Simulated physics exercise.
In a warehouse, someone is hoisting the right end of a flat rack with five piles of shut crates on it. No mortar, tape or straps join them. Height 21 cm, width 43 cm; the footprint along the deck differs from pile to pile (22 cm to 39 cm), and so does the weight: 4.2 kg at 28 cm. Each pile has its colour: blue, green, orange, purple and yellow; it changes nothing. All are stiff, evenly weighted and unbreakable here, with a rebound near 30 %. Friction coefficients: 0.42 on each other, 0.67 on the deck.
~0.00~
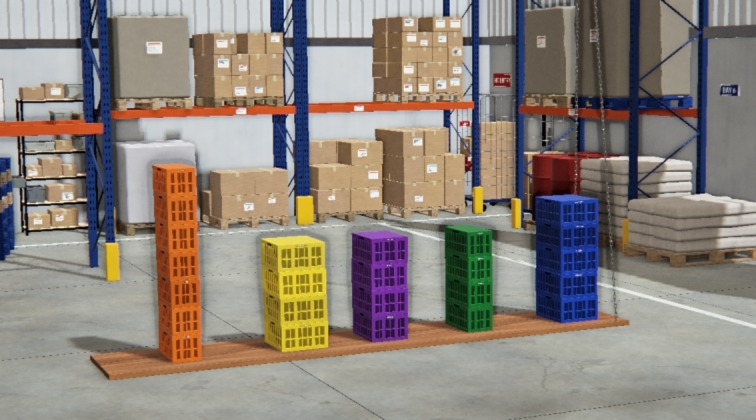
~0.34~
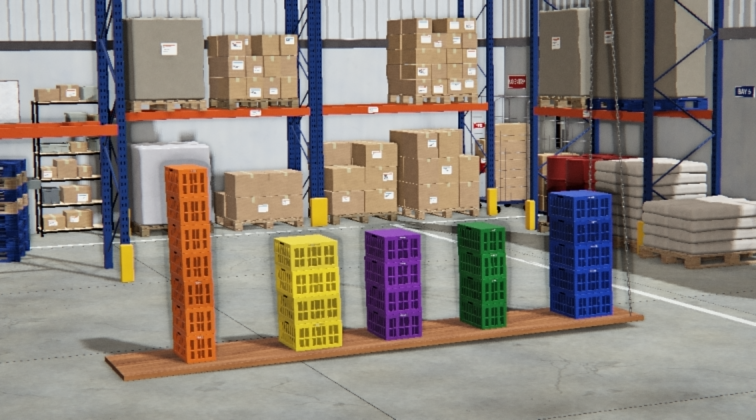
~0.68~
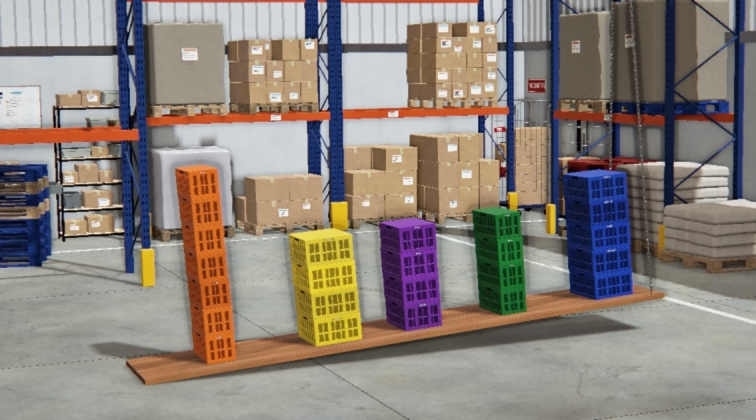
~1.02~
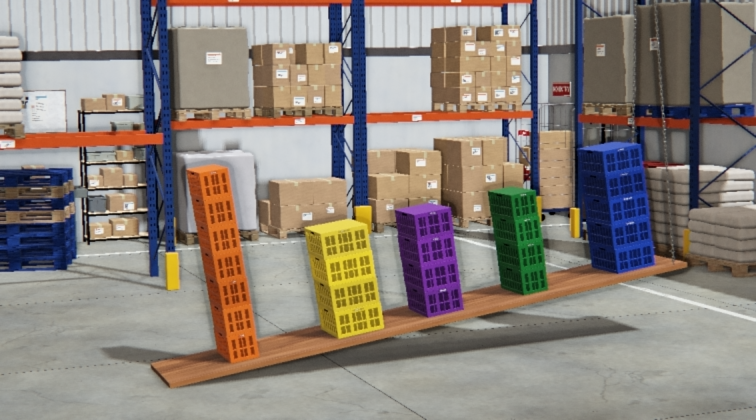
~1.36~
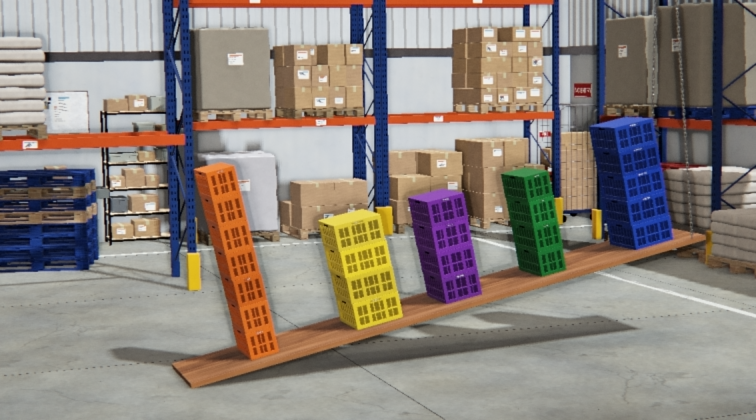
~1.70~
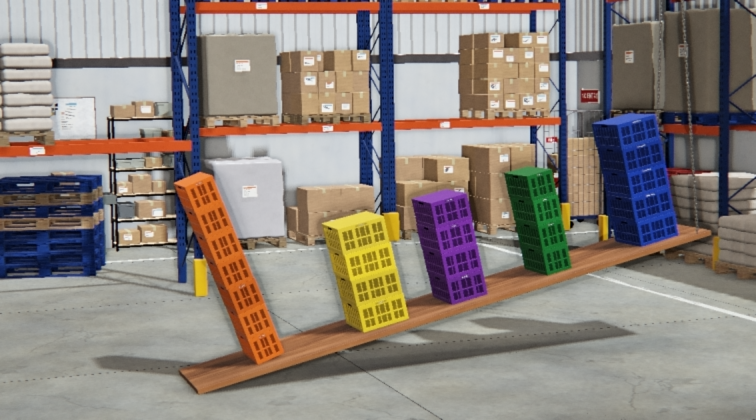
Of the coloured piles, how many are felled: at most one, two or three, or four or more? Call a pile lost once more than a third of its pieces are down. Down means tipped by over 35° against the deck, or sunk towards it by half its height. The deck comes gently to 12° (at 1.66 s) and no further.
Piles wrecked: No more than one.
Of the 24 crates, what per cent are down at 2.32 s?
By then 30 per cent.
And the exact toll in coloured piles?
1 of them.
After 2.00 s, slope 12°; none of the 24 crates down, 7 disturbed; top orange crate 27° from how it stood, 10 cm lower.
After 2.32 s, slope 12°; 7 of the 24 crates down; top orange crate on its side.
In the end (3.4 s), slope 12°; 7 of the 24 crates down; top orange crate on its side; top green crate unmoved. Wrecked, orange. From the last view, middles, top orange crate near (32, 385), top green crate near (529, 184).
